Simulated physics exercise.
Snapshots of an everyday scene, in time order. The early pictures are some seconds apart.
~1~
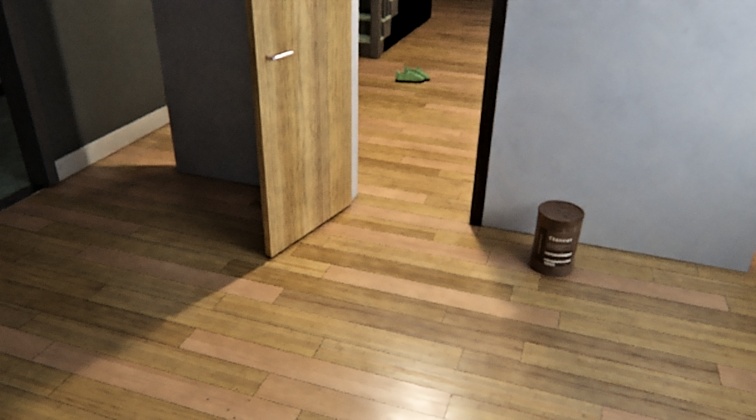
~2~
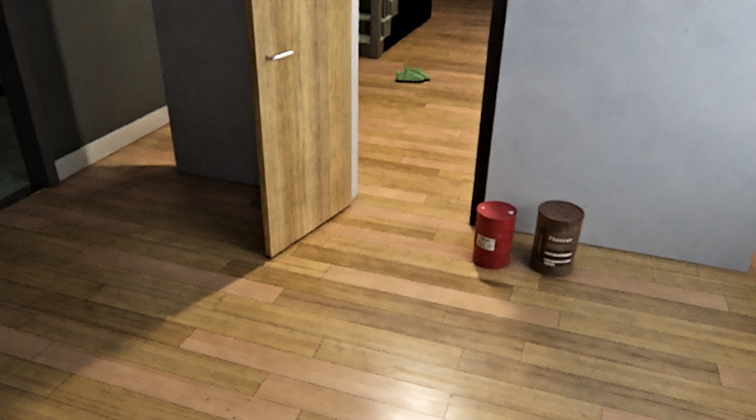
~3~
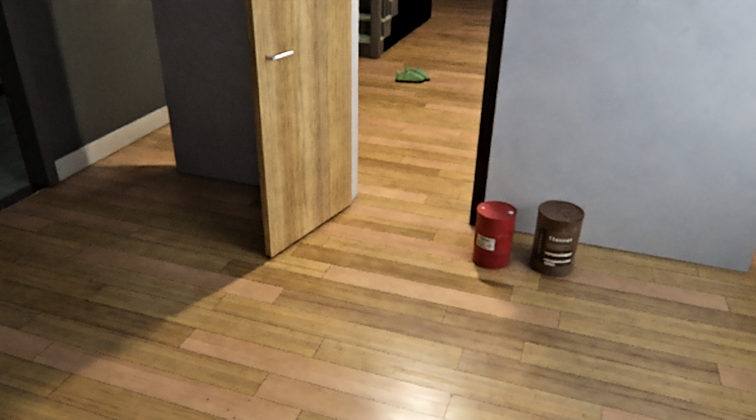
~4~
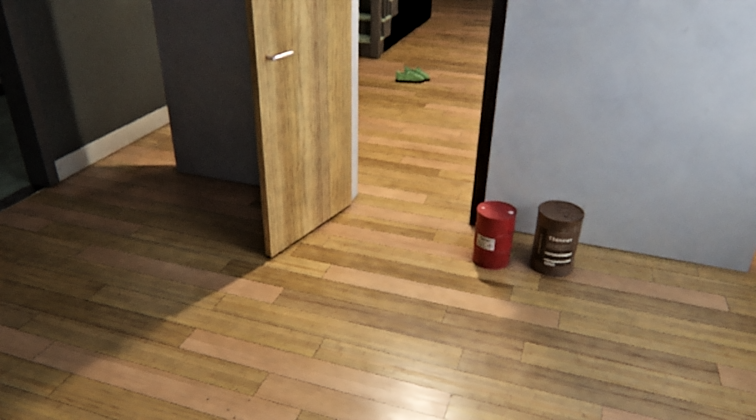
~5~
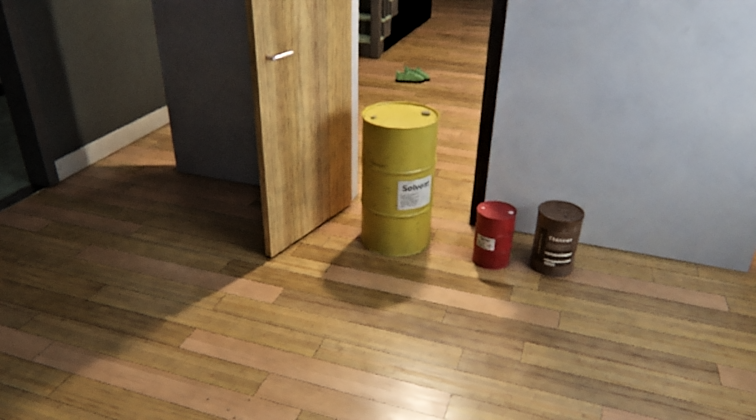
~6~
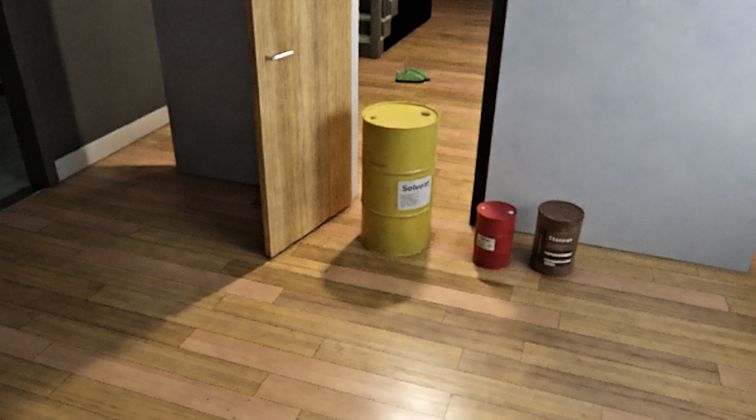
A big yellow drum appeared in the doorway beside the wide-open wooden door, after a small red canister had shown up left of the brown pail; the door itself never moved.
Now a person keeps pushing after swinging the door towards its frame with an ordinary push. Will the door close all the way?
The door will be held back from its frame.
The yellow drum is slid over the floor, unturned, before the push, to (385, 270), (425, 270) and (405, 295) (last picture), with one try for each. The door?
First try: It jams; second try: It jams; third try: It closes.
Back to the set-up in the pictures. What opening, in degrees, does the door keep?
Roughly 60 degrees open.
Then, 0.40 s later than the last frame, door 93° open.
Then, 0.60 s later than the last frame, door 81° open.
Then, 0.90 s later than the last frame, door 63° open.
When it is over, door 62° open; all 3 as before. End places, in pixels of the last picture, yellow drum near (400, 179).
